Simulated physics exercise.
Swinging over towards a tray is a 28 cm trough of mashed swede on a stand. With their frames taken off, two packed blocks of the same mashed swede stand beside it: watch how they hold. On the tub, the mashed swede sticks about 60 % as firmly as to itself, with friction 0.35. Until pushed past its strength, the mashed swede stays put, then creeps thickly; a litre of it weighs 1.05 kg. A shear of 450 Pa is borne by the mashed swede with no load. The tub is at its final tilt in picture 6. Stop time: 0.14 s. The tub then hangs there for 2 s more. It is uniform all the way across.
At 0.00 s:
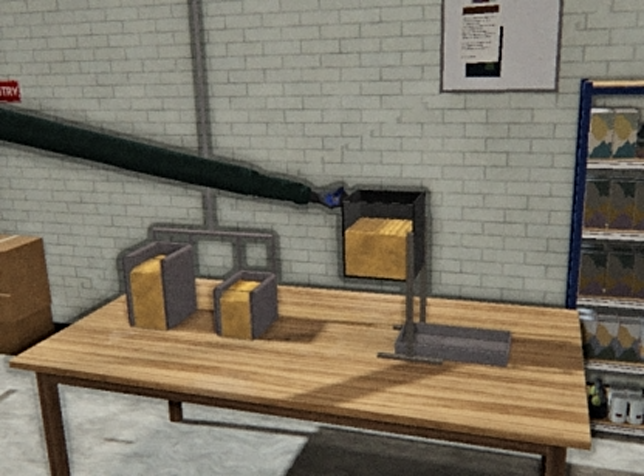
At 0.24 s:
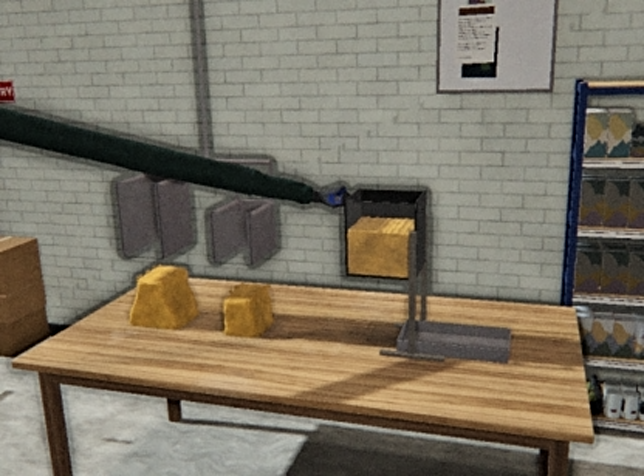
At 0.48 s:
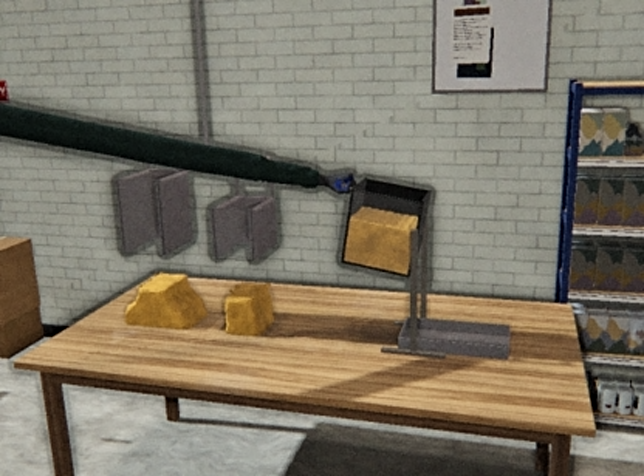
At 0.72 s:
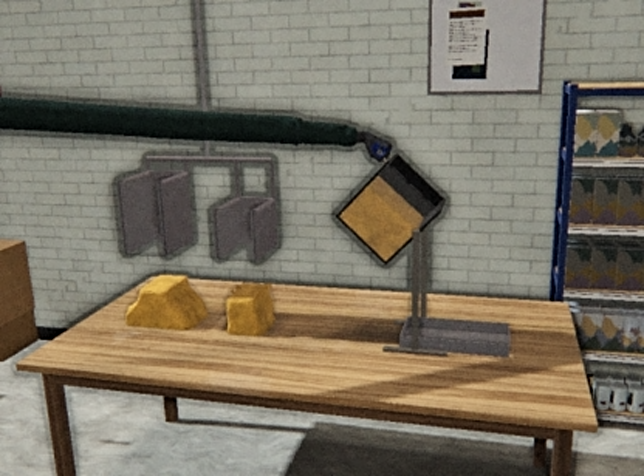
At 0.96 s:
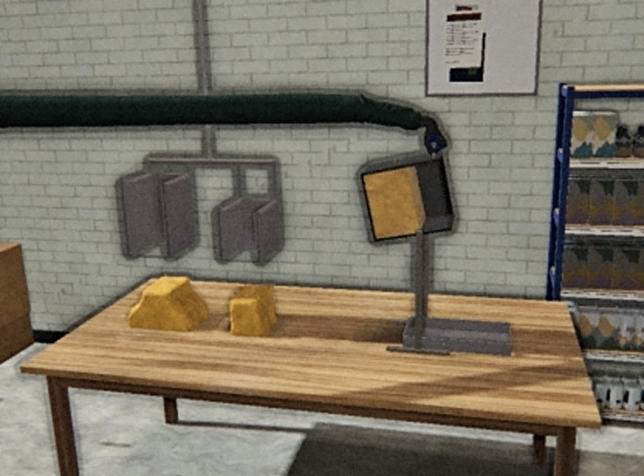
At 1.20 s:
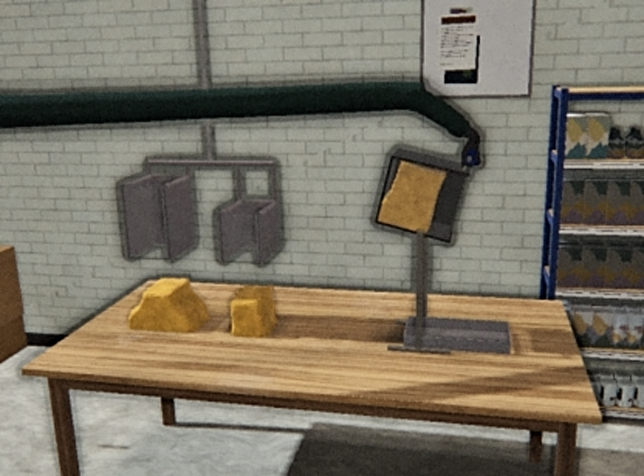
On a wooden table, grey casings lifted off two yellow blocks of mashed swede and the left one slumped lower, then a dark green arm tilted a filled tub far over rightward.
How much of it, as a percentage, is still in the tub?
Near 47 percent is still in the tub.
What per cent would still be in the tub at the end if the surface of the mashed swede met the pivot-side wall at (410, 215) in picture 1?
It would be close to 0 percent.
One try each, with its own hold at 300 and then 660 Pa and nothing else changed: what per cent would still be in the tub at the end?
Respectively 25 % and 55 %.
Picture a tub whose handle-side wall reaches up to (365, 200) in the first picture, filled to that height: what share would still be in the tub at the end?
I'd put it at close to 100 per cent.
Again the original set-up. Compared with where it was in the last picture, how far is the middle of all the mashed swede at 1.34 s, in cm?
I'd estimate roughly 7 centimetres.
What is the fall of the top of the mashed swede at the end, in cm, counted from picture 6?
About 16 cm.
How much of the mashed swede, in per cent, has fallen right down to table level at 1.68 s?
Near 0 per cent has got down by that time.
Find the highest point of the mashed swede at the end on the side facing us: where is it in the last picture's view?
Peak location: Approx. (408, 207).
After 1.34 s, the tub is at 104 degrees and holds 100 %.
After 1.51 s, the tub is at 104 degrees and holds 61 %.
After 1.68 s, the tub is at 104 degrees and holds 48 %.
After 1.85 s, the tub is at 104 degrees and holds 47 %.
After 3.20 s, the tub is at 104 degrees and holds 47 %.
